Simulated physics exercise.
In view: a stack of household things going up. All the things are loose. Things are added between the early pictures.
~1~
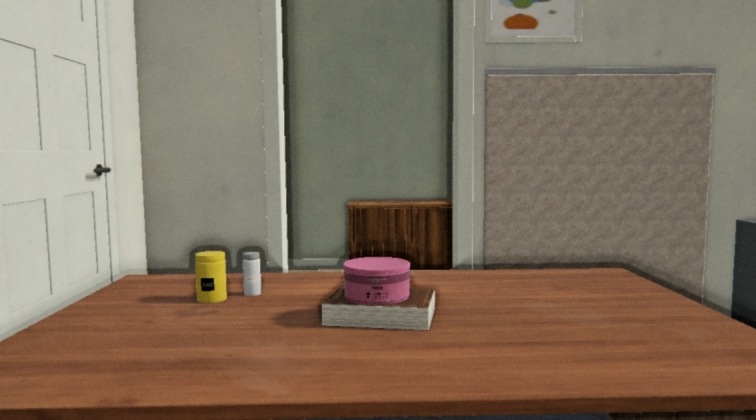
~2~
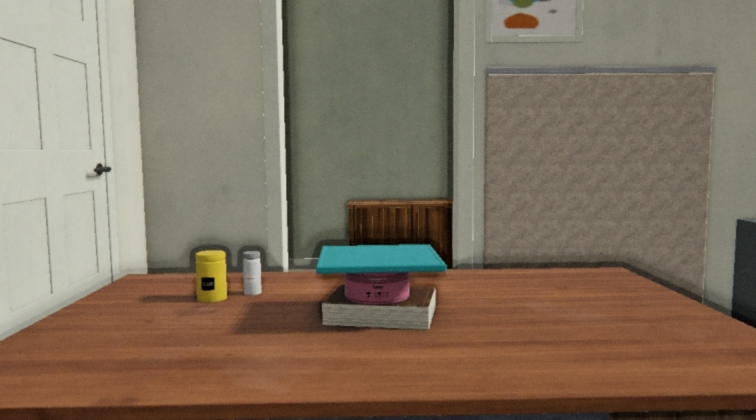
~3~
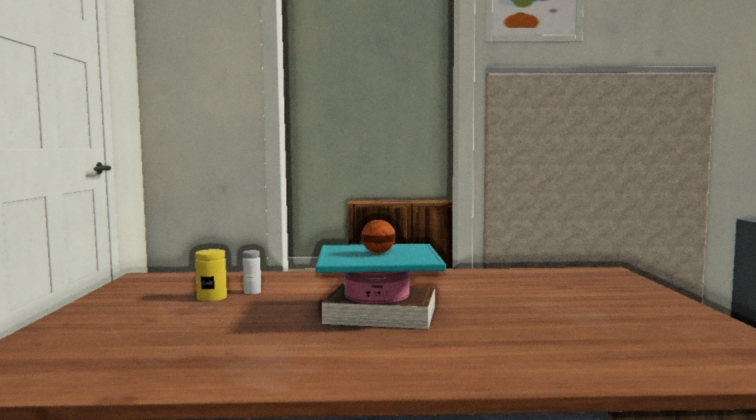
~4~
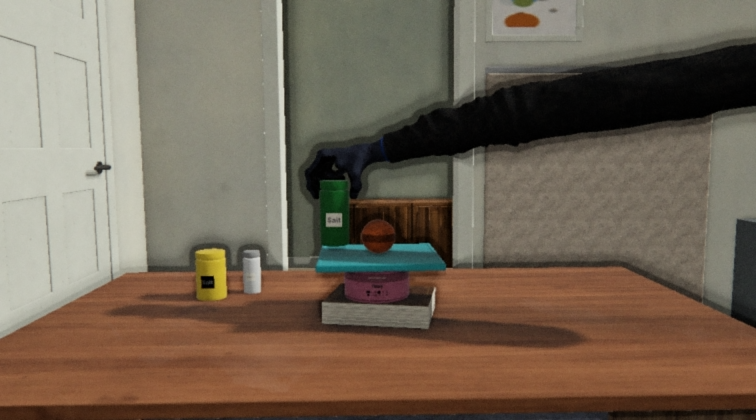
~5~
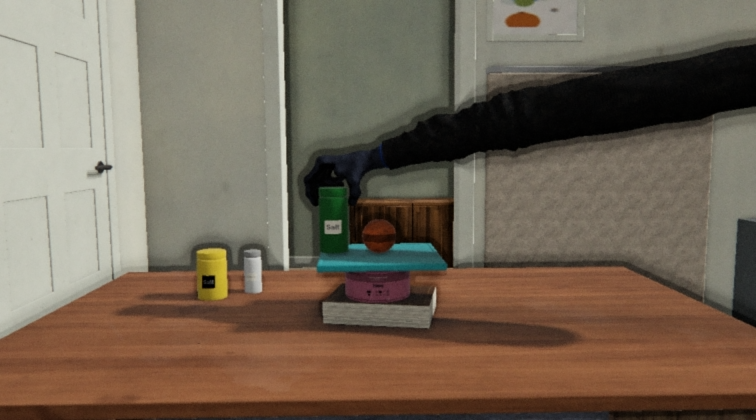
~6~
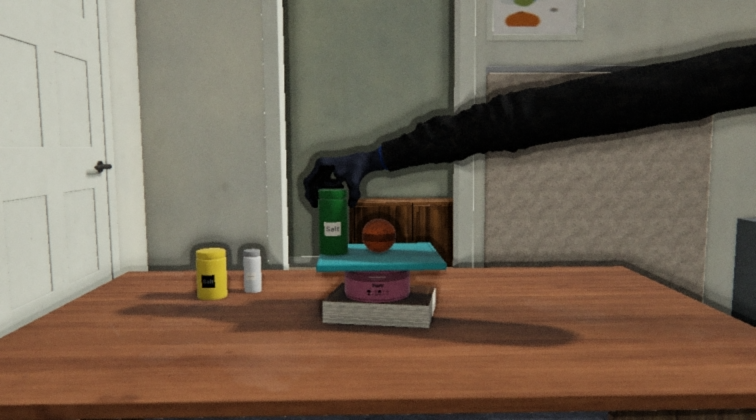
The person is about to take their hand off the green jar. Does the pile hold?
In the end the pile keeps its balance.
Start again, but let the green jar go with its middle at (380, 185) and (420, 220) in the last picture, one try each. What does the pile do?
In the first case it comes apart; in the second case it holds.
Then, 0.60 s on from there, no change.
Then, 1.50 s on from there, green jar resting near (333, 222).
Then, 2.50 s on from there, things are still on the move.
In the end, all 7 unmoved. At the end, from the last picture's camera, green jar near (333, 222). The pile stays up.
